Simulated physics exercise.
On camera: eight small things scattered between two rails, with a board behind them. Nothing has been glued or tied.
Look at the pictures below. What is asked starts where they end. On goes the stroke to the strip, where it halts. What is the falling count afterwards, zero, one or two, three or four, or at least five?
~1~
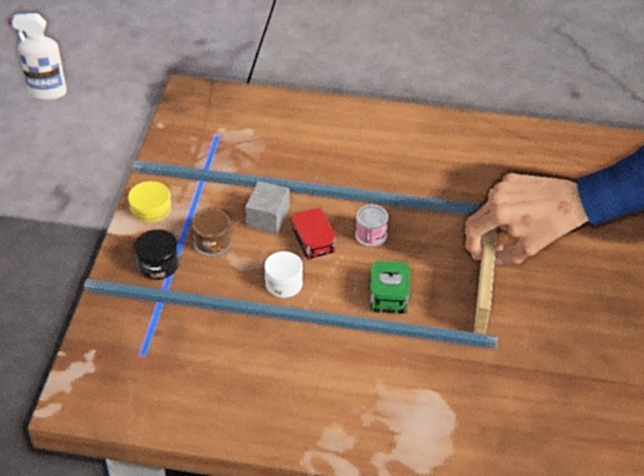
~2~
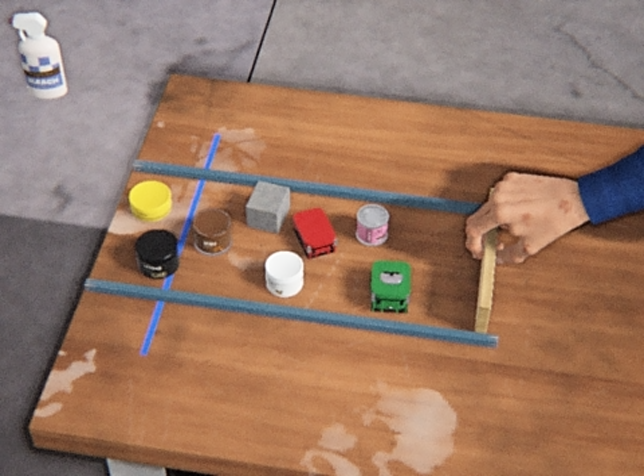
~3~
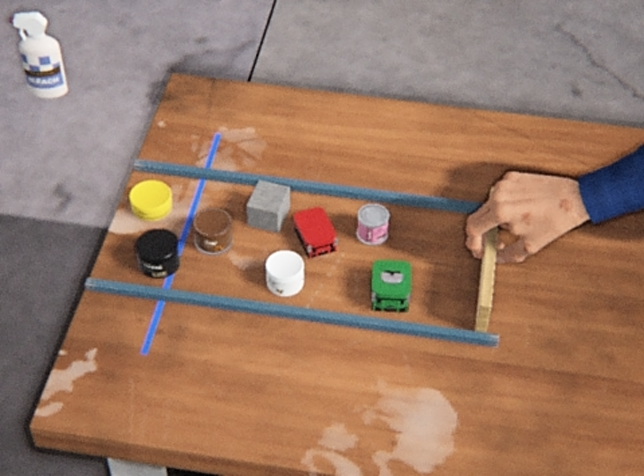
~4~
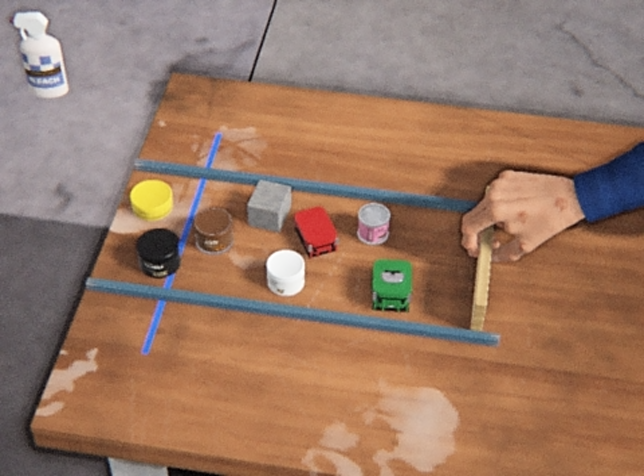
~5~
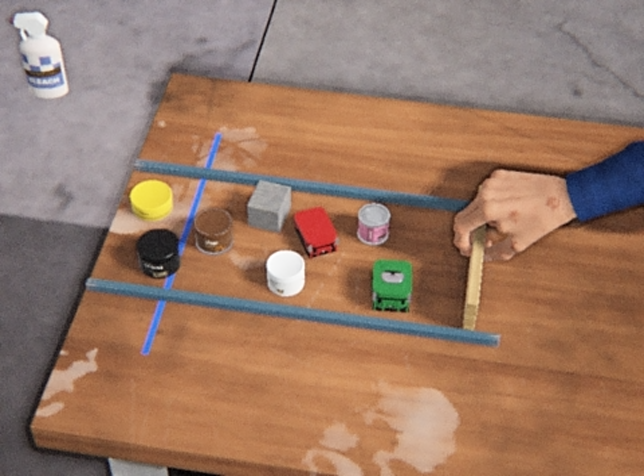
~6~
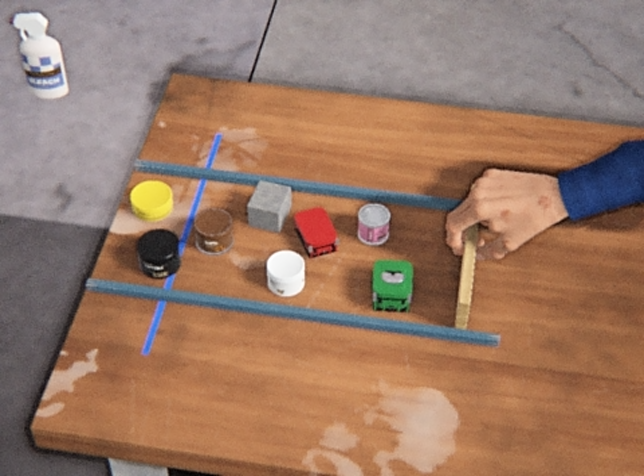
One to two lost.
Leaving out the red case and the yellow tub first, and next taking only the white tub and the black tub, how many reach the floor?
Try 1: 1; try 2: 0.
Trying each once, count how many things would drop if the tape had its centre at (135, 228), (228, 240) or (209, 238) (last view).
Going through each try, you'd get 5, 0 and 0.
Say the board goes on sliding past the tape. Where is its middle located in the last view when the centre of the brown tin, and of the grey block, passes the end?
First one: Around (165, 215). Other one: Around (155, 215).
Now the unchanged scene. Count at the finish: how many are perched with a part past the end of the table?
The total comes out at 1.
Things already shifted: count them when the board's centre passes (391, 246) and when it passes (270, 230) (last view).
The first count is 1, and then it's 6.
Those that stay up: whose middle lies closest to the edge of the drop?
Result - the yellow tub.
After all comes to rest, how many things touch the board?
At rest, 3 are in contact.
A little later, none off yet; yellow tub at rest near (152, 201); black tub at rest near (159, 254); brown tin at rest near (214, 232).
Next, none off yet; yellow tub at rest near (152, 201); black tub shifted about its own width near (133, 250); brown tin shifted about its own width near (176, 235).
When it is over, the number that fall off is one or two; down, black tub.
